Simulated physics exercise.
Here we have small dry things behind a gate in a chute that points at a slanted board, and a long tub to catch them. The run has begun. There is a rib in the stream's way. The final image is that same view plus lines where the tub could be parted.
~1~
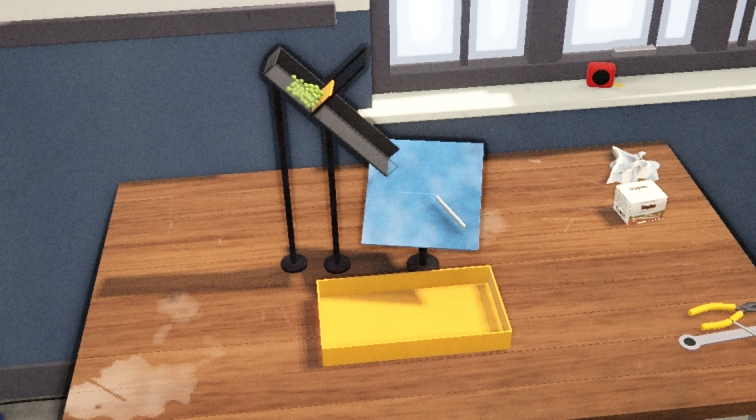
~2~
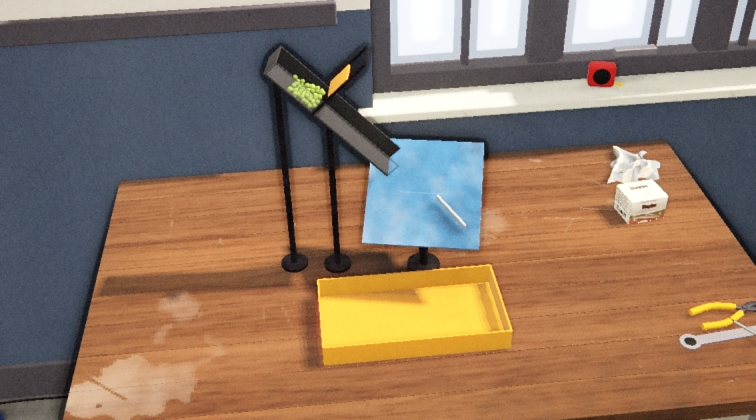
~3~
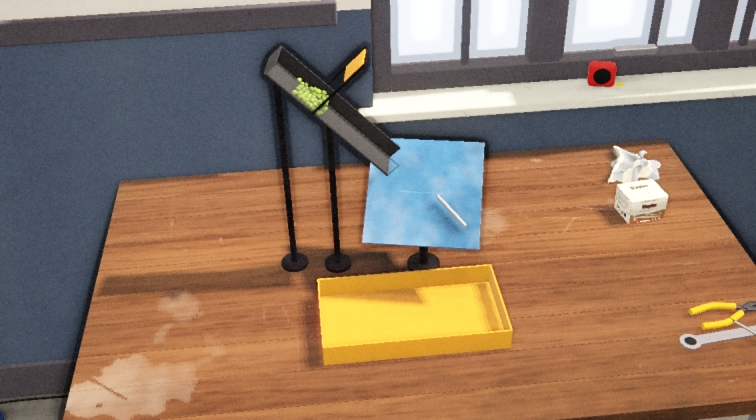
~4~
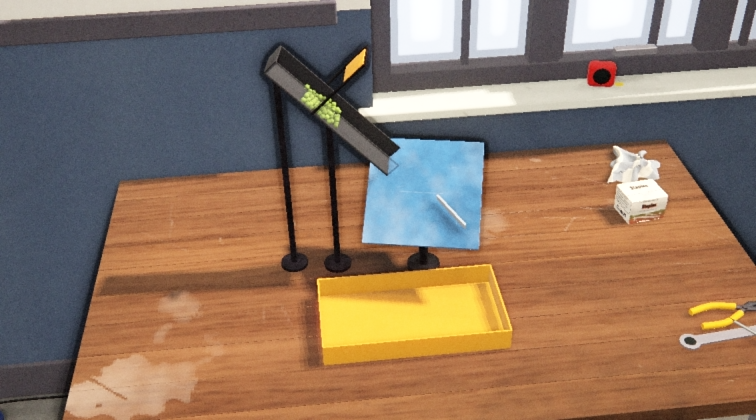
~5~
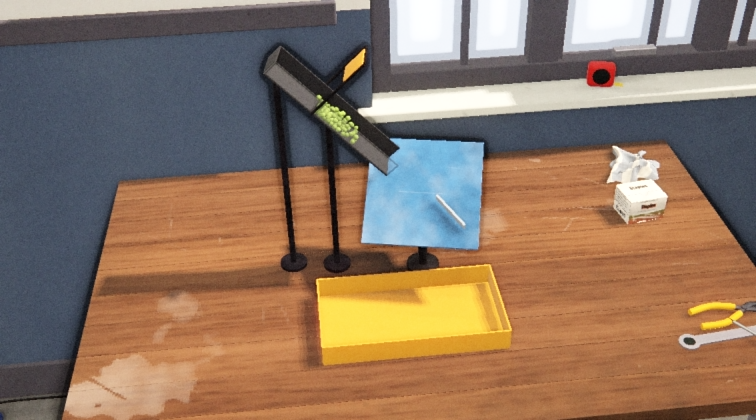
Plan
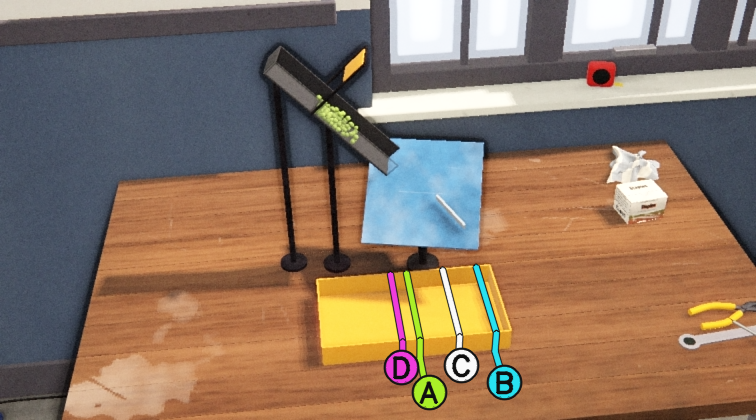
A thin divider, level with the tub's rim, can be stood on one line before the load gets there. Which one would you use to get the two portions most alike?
C is best.
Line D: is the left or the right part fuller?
More lands on the right.
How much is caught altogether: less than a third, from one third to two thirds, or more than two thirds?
More than two thirds.
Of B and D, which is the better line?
Here it is line B.
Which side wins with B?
The left side.
On the marked copy, line A crosses the front rim at (420, 339); line B crosses the front rim at (496, 332); line C crosses the front rim at (459, 335); line D crosses the front rim at (402, 340).
Choosing A, of what is caught, a small part on the left of the divider, nearly all on the right.
Choosing B, of what is caught, most on the left of the divider, a small part on the right.
Choosing C, of what is caught, about half on the left of the divider, about half on the right.
Choosing D, of what is caught, none on the left of the divider, all on the right.
